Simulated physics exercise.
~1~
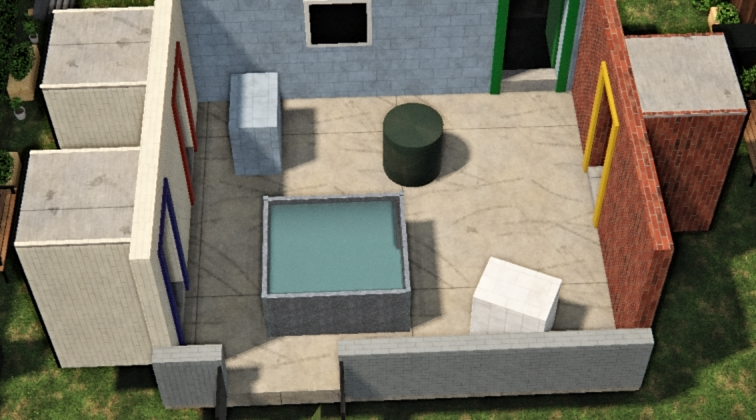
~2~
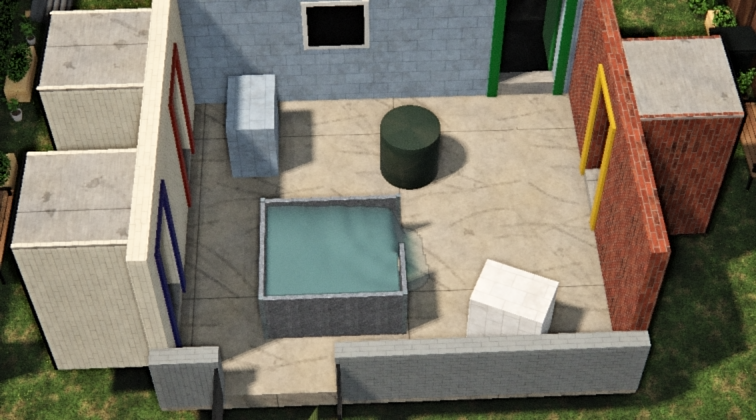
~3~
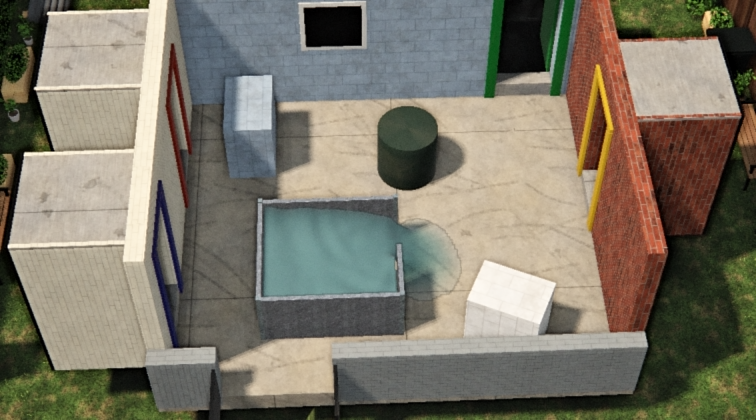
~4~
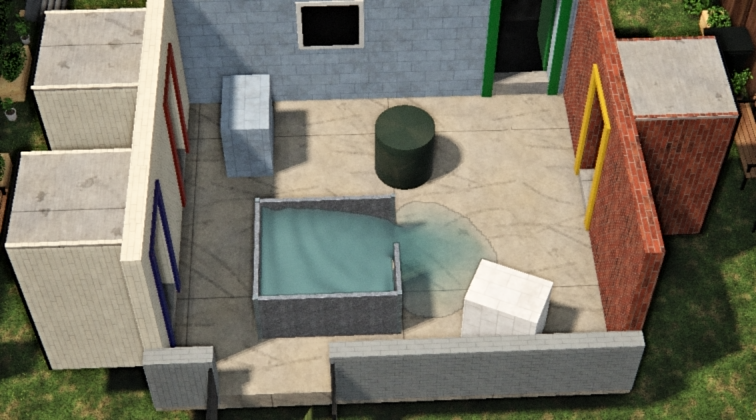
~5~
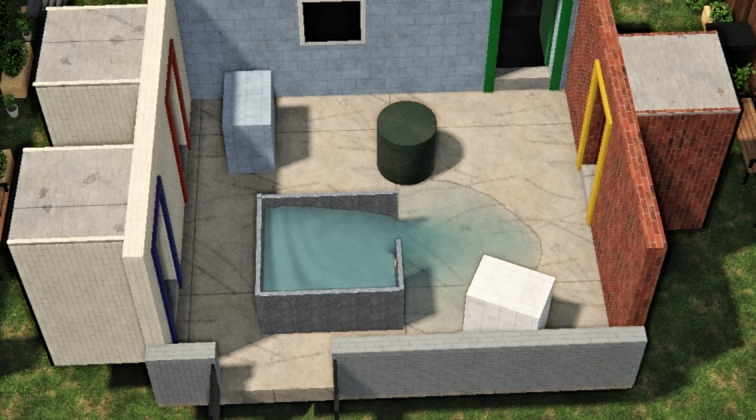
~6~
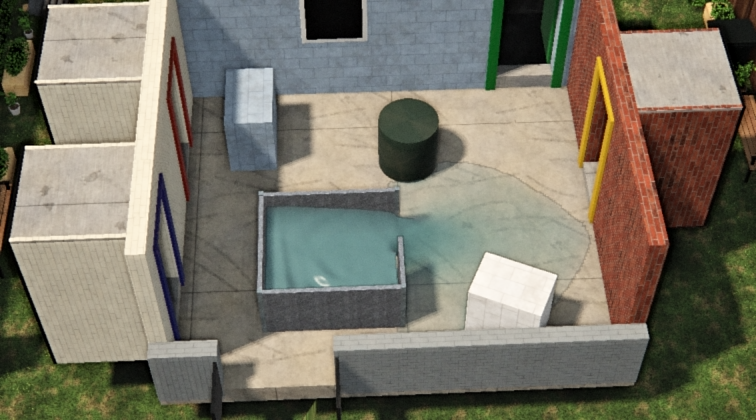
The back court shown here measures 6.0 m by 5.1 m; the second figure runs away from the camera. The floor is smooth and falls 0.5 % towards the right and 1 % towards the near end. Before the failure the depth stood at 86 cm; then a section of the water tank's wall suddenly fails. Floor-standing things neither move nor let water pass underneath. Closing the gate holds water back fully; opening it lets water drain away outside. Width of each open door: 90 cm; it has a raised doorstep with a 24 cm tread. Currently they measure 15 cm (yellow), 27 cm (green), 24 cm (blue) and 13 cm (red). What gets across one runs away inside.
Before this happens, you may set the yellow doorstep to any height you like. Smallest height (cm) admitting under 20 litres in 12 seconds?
Roughly 24 cm.
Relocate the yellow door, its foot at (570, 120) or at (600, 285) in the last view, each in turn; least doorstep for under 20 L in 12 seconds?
In turn: About 19 cm, about 27 cm.
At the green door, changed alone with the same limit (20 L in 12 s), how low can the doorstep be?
The green door needs around 21 cm.
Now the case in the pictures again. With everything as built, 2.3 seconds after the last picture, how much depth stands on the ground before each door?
Yellow door 21 cm, green door 22 cm, blue door 0 cm, red door 0 cm.
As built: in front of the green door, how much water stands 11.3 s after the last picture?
The depth there is around 7.5 cm.
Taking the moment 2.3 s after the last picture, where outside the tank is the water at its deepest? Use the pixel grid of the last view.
Around (547, 350).
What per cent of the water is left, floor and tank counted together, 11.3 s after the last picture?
Around 86 percent is still there.
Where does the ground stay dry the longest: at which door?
Coming last is the red one.
Then, 0.7 s after the last picture water covers 40 % of the floor, deepest (38 cm) near (408, 248); 30 cm at the yellow door, 18 litres in over its 15 cm doorstep.
Then, 2.3 s after the last picture water covers 50 % of the floor, deepest (36 cm) near (547, 350); 21 cm at the yellow door, 103 litres in over its 15 cm doorstep.
Then, 11.3 s after the last picture water covers 95 % of the floor, deepest (14 cm) near (614, 359); 9 cm at the yellow door, 121 litres in over its 15 cm doorstep.
At the yellow door as built, the water peaked near 31 cm, 1.1 s after the last picture.
Run again over the same 12 s with other heights there, 43 litres in over 21 cm, 5 litres over 28.5 cm. The limit of 20 litres is kept from about 24 cm up.
